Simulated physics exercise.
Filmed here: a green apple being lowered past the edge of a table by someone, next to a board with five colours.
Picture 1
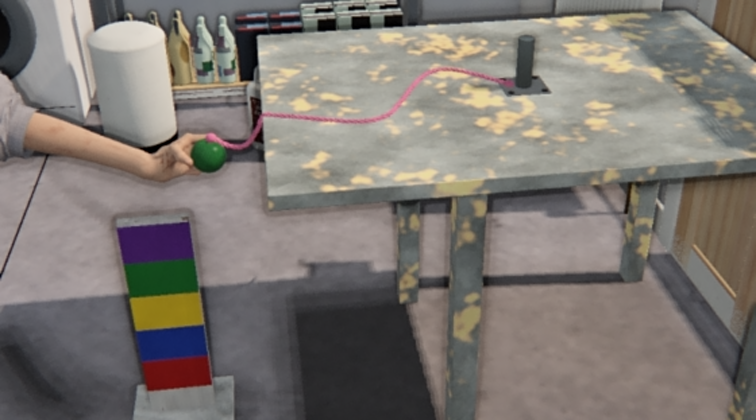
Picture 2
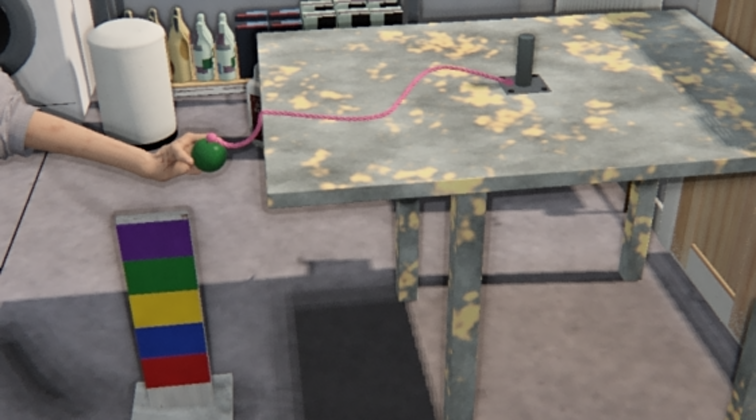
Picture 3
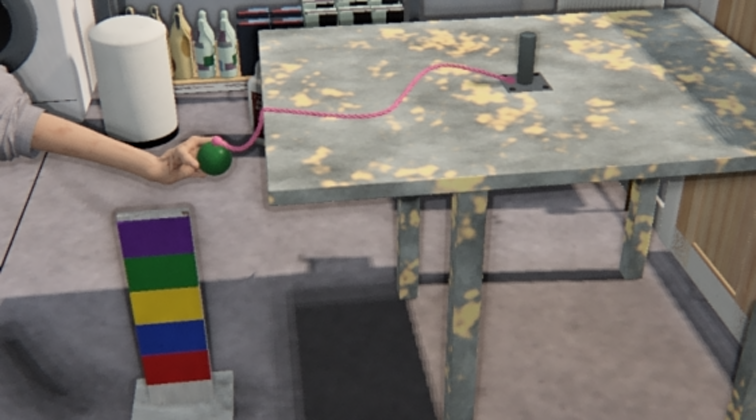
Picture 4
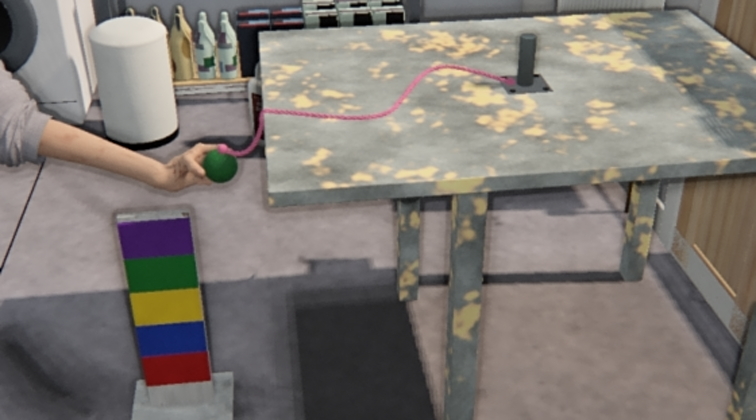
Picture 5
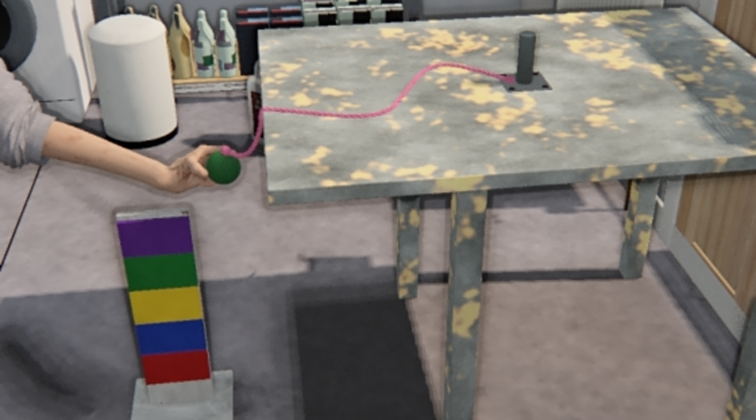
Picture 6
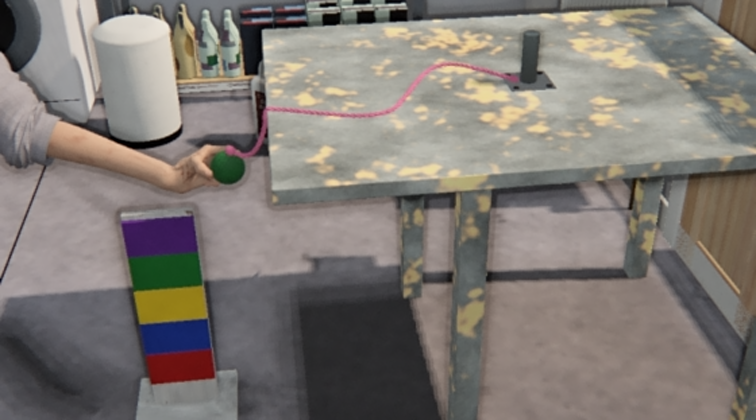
A hand reaching in from the left holds a green ball on a pink cord and shifts it slightly right and a little downward, while the camera stays almost still. The cord winds across a worn grey-and-yellow table to a short dark post, seen from slightly above in a cluttered room. Below the hand stands a panel striped purple, green, yellow, blue and red, with bottles and a white cylinder behind.
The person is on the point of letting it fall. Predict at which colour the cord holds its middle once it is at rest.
At green, I would say.
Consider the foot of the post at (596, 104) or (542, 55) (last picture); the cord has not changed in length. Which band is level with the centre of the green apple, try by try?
Answer, in order: Purple, purple.
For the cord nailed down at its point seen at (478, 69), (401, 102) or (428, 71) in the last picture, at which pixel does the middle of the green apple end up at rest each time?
Readings in order - (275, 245), (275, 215), (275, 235).
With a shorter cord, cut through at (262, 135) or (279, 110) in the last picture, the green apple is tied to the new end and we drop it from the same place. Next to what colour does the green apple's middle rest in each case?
Results, first to last: Purple; no band.
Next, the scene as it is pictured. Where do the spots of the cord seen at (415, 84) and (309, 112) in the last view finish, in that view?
Final spots: (371, 91), then (268, 143).
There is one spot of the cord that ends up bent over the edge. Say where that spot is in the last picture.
The one at (356, 116).
Early on, apple near (241, 264); level with green.
Midway, apple near (304, 242); level with green.
Near the end, apple near (268, 258); level with green.
Finally, apple near (274, 256); level with green. At green.
